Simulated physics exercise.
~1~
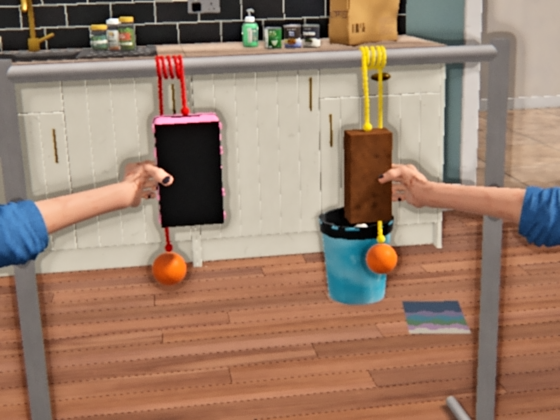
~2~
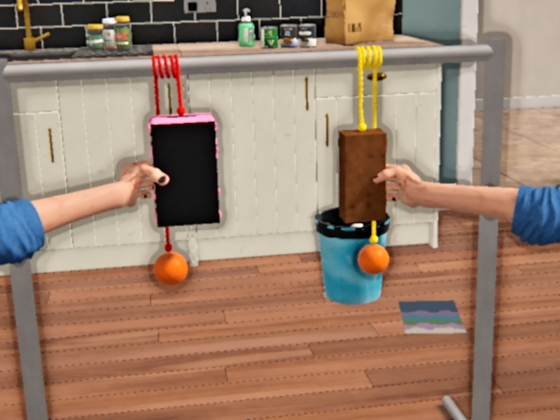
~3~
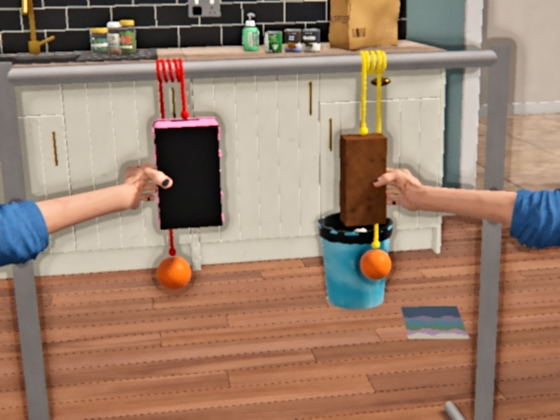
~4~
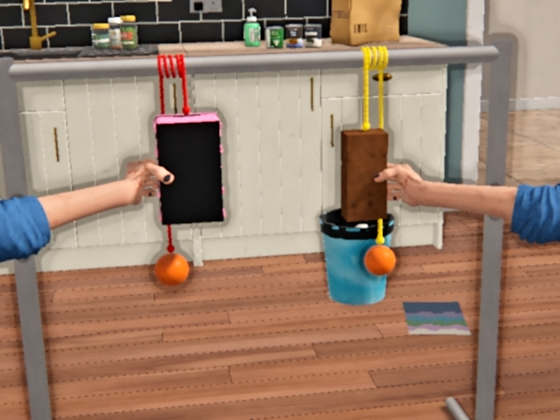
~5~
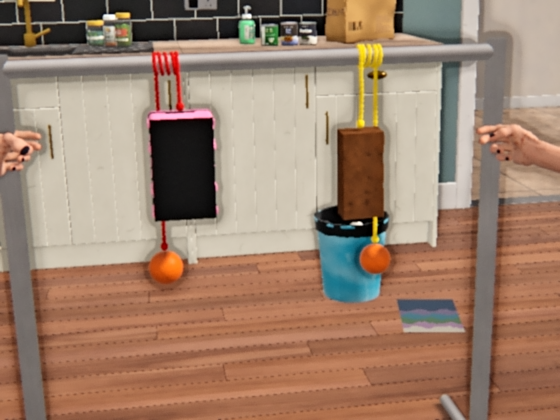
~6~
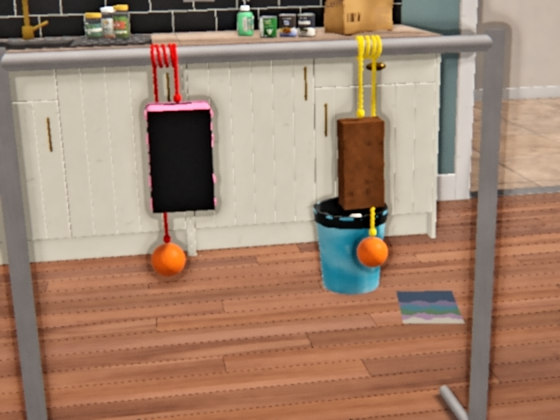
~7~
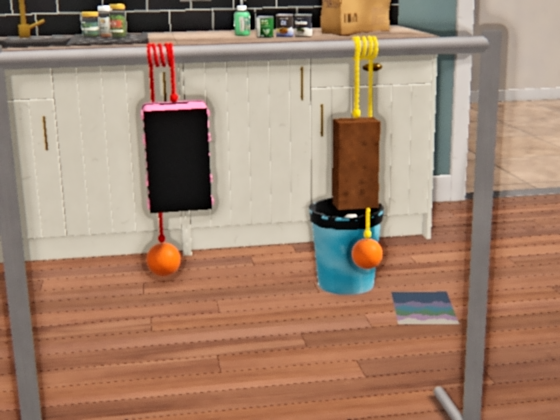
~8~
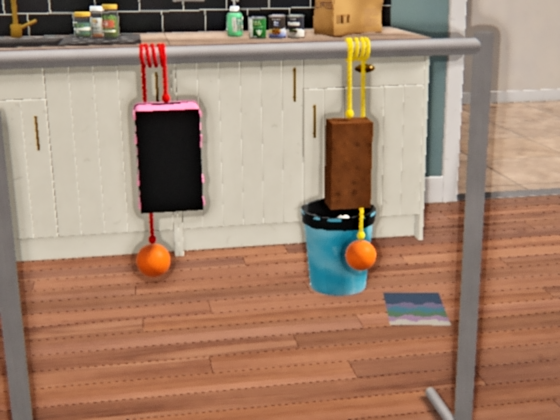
A black panel with a pink edge and a brown brick hang side by side from a grey metal rail, seen from the front in a kitchen with pale cabinets and a wooden floor. Red cord loops over the rail on the left and yellow cord on the right, each with a small orange ball dangling below. Two blue-sleeved hands hold the loads from either side, a blue bin behind the brick. The hands then let go and draw back out of view. Both loads stay hanging at their height, the balls still beneath them, as the view sways slightly.
